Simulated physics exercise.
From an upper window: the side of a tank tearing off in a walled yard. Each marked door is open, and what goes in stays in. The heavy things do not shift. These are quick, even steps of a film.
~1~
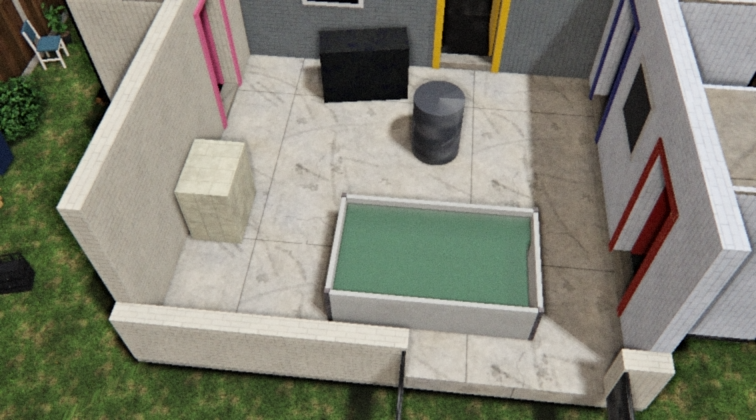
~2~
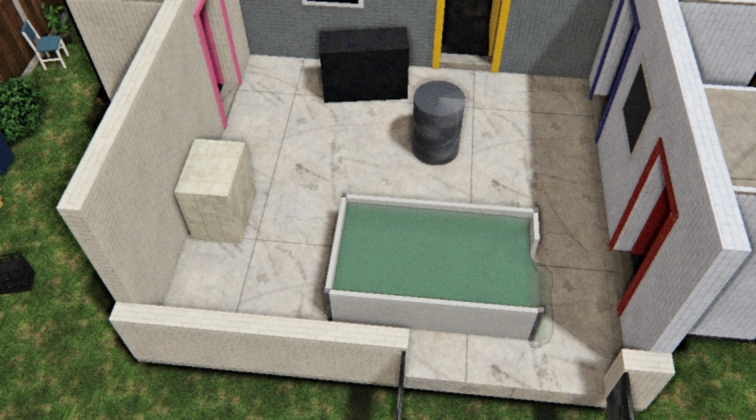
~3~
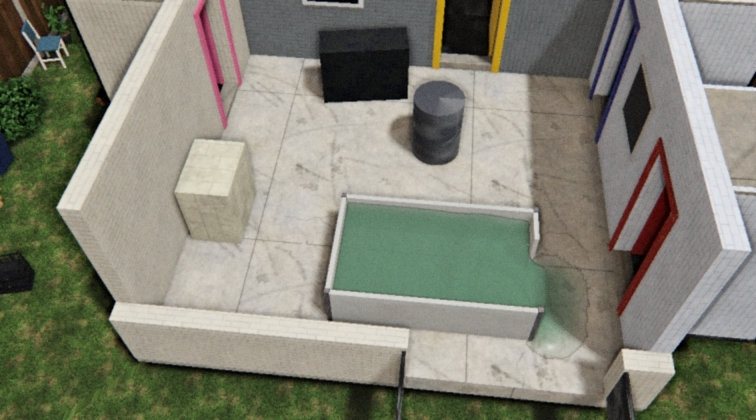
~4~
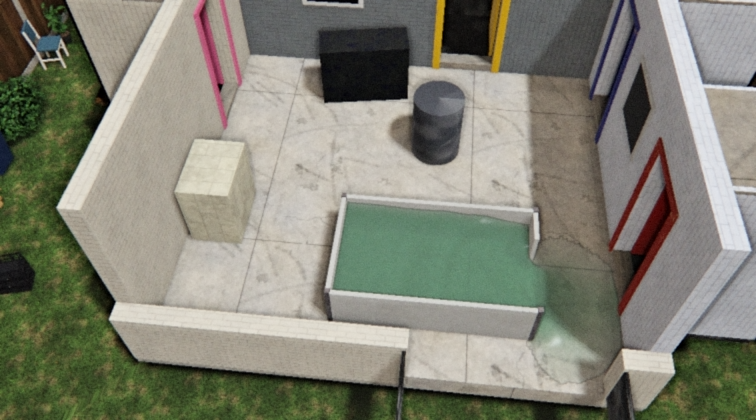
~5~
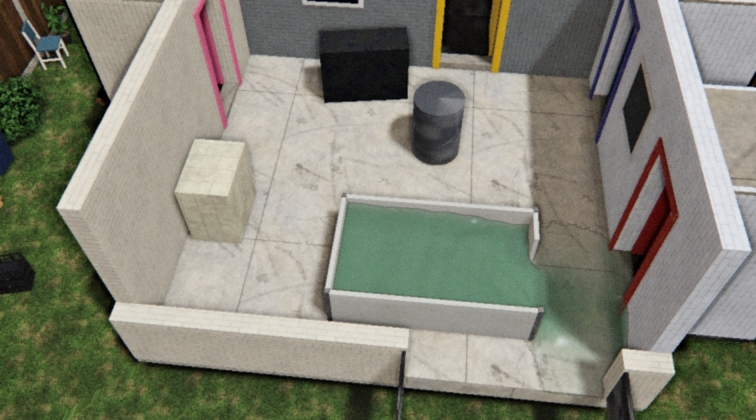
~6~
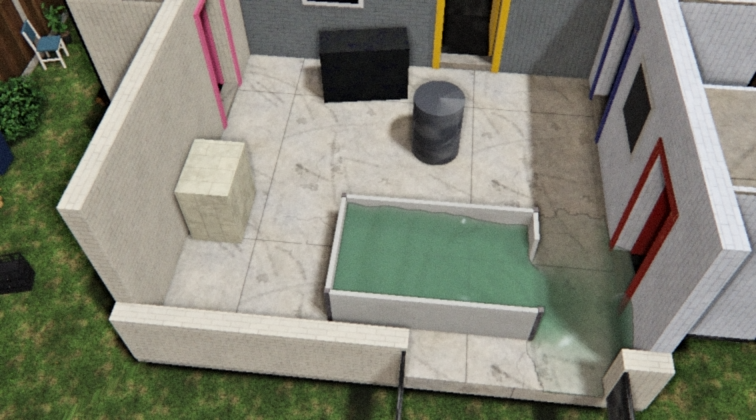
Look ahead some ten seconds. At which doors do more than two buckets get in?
In the end: The blue door stays under that; the pink door stays under that; the yellow door stays under that; the red door takes more than that.
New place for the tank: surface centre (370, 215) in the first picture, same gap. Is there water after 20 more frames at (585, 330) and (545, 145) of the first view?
As listed: Under water, under water.
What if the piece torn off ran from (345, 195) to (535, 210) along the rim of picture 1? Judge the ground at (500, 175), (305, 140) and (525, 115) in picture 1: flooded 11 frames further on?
In turn: Covered, awash, flooded.
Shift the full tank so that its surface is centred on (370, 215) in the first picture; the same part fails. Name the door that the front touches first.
I say the one in red.
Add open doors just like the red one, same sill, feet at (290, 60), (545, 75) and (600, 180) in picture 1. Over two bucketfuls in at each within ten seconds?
In turn: Stays under, is under, holds.
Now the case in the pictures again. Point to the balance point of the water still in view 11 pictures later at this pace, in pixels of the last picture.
At about (482, 286).
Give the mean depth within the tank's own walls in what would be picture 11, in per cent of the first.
I make it 68 per cent.
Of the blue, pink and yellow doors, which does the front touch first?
It is the blue door.
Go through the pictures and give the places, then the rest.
Still water in the tank at (436, 253), in the first frame.
Water pours out at (529, 293) and has run to a hidden place, in the second frame.
Water pours out at (529, 294) and has run to (575, 275), in the third frame.
Water pours out at (529, 294) and has run to (620, 348), in the fourth frame.
Water pours out at (529, 294) and has run to (607, 246), in the fifth frame.
Water pours out at (529, 294) and has run to (604, 225), in the sixth frame.
A moment on, water covers 10 % of the floor; the blue door not reached, the pink door not reached, the yellow door not reached, the red door far over two buckets in.
Next, water covers 15 % of the floor; the blue door wet at the sill, nothing in, the pink door not reached, the yellow door not reached, the red door far over two buckets in.
Then, water covers 30 % of the floor; the blue door wet at the sill, nothing in, the pink door not reached, the yellow door not reached, the red door far over two buckets in.
Later, water covers 40 % of the floor; the blue door wet at the sill, nothing in, the pink door not reached, the yellow door wet at the sill, nothing in, the red door far over two buckets in.
In the end, water covers 55 % of the floor; the blue door wet at the sill, nothing in, the pink door wet at the sill, nothing in, the yellow door wet at the sill, nothing in, the red door far over two buckets in.
